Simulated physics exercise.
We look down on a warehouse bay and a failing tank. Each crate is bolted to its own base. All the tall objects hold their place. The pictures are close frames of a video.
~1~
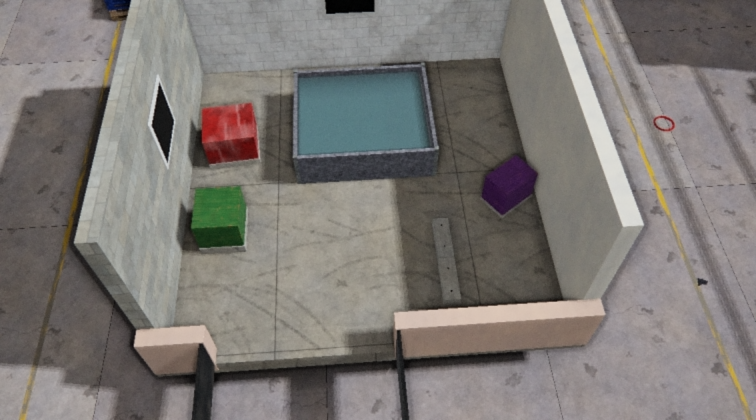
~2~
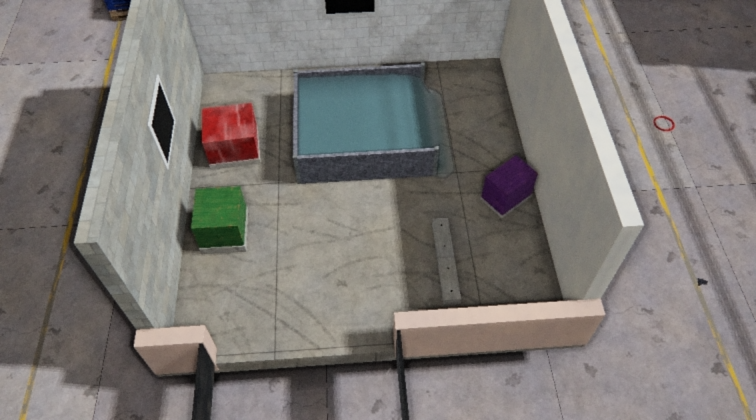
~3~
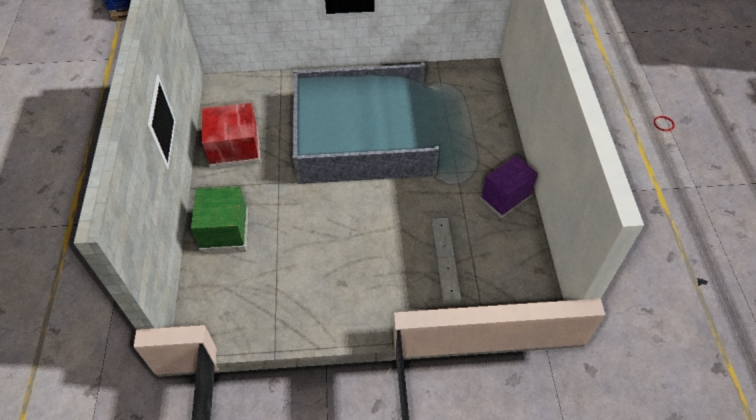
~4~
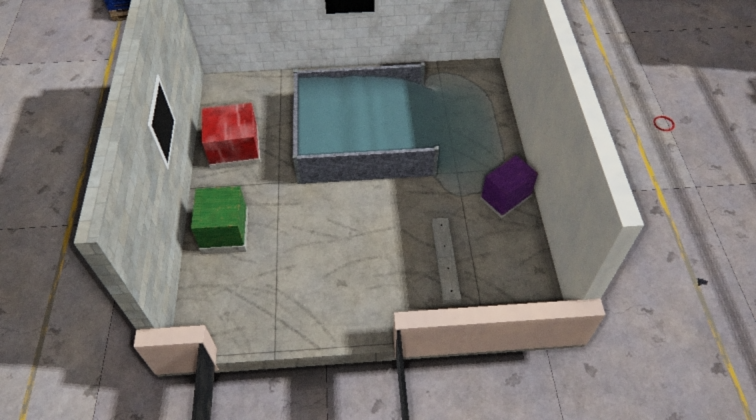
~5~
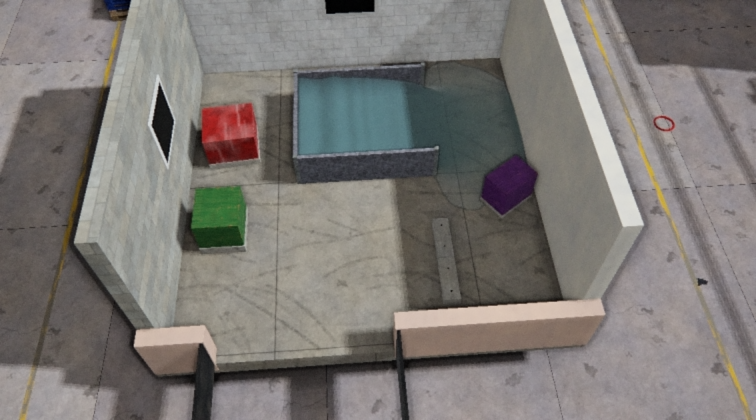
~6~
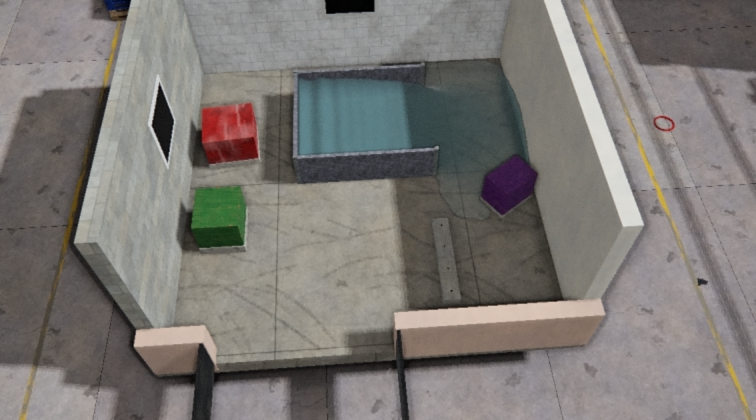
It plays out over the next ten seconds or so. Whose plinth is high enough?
In the end: The green crate escapes dry; the red crate is wetted; the purple crate is wetted.
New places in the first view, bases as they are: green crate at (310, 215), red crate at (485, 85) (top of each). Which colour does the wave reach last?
The one in green.
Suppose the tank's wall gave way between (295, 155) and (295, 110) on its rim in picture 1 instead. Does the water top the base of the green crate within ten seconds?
In short: Green ends up wet.
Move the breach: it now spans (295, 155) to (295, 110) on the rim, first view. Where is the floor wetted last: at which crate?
That is the crate marked purple.
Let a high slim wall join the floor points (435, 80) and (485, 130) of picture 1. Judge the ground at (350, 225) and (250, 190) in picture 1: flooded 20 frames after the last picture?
In that order: Under water, not flooded.
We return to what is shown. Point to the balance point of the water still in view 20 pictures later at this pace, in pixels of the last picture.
Near (421, 131).
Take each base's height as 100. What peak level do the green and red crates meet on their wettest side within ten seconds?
In turn 70 and 160 per cent.
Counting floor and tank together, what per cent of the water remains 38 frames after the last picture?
Some 98 per cent.
A moment on, water covers 20 % of the floor; the green crate not reached, the red crate not reached, the purple crate water round its plinth.
Next, water covers 30 % of the floor; the green crate not reached, the red crate not reached, the purple crate water round its plinth.
Then, water covers 65 % of the floor; the green crate not reached, the red crate not reached, the purple crate water round its plinth.
Later, water covers 95 % of the floor; the green crate water round its plinth, the red crate water round its plinth, the purple crate water round its plinth.
In the end, water covers 95 % of the floor; the green crate stayed above the water, the red crate was topped, the purple crate was topped.
